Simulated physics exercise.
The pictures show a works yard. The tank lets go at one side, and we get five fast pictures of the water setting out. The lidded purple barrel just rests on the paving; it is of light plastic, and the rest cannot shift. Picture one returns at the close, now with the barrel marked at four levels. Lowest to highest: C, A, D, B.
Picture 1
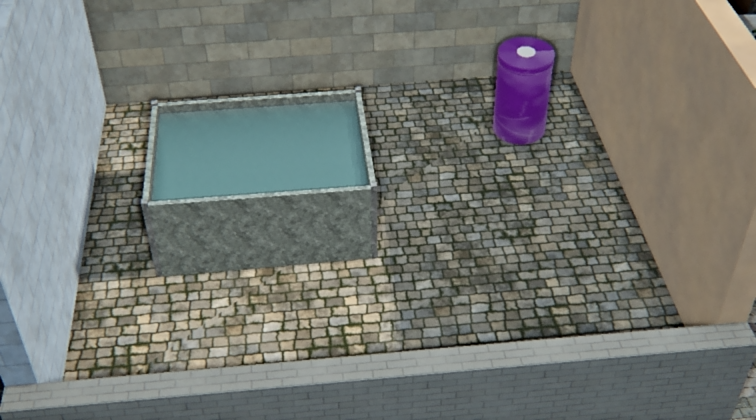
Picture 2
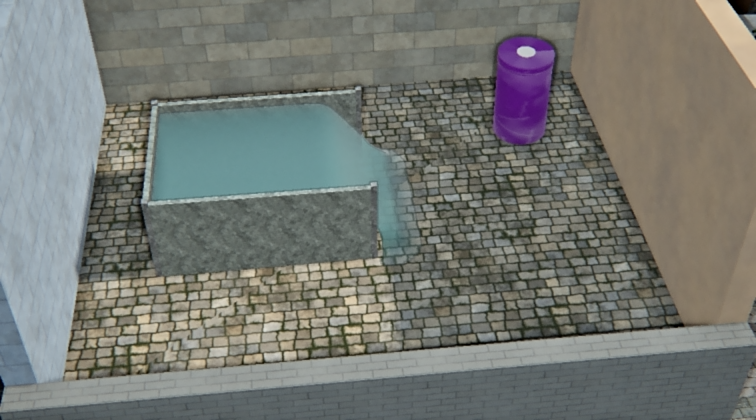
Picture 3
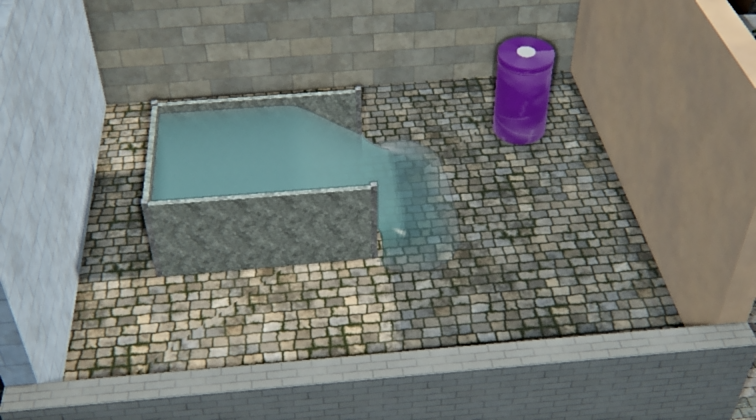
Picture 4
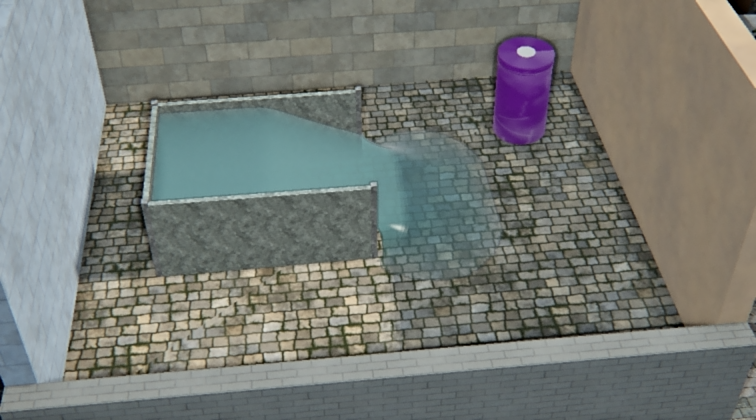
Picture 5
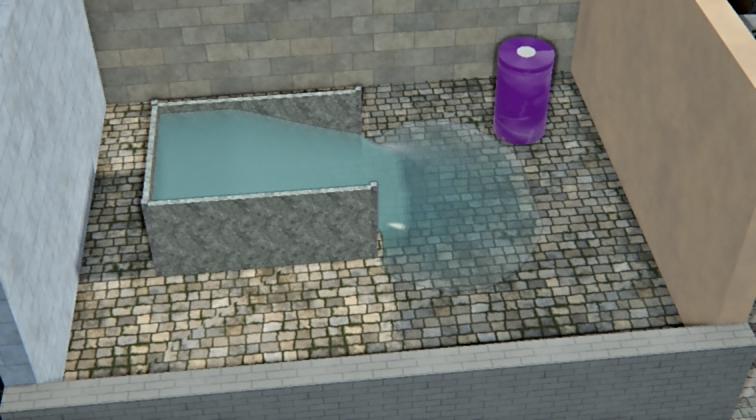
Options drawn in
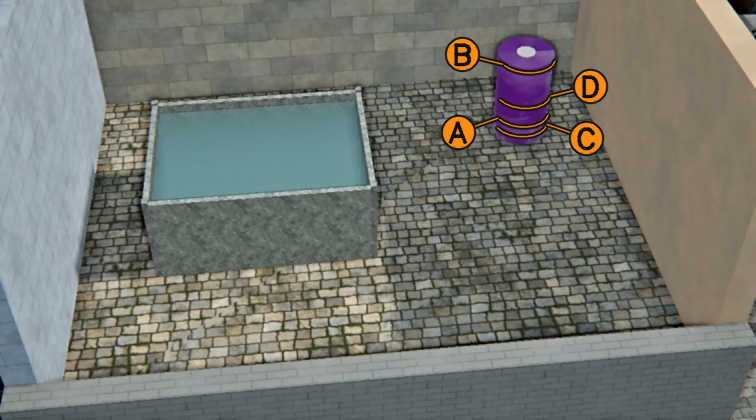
In a cobbled works yard, a stone tank full of water stands left of a purple barrel; the tank's right side opens, and water pours out and spreads rightward across the paving in a widening, rounded sheet.
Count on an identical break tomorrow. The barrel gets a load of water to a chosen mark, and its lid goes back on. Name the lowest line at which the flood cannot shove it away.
D.
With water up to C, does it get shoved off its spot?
Yes, it does.
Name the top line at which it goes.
It is A.
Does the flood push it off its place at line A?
Yes, it does.
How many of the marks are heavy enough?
Two.
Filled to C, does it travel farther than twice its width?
Yes, clearly.
On the marked copy, A at (527, 127); B at (533, 72); C at (525, 136); D at (529, 108); from the bottom up C, A, D, B.
If A is chosen, it is pushed about its own width away.
If B is chosen, it does not move.
If C is chosen, it is pushed about 6 times its own width away.
If D is chosen, it does not move.
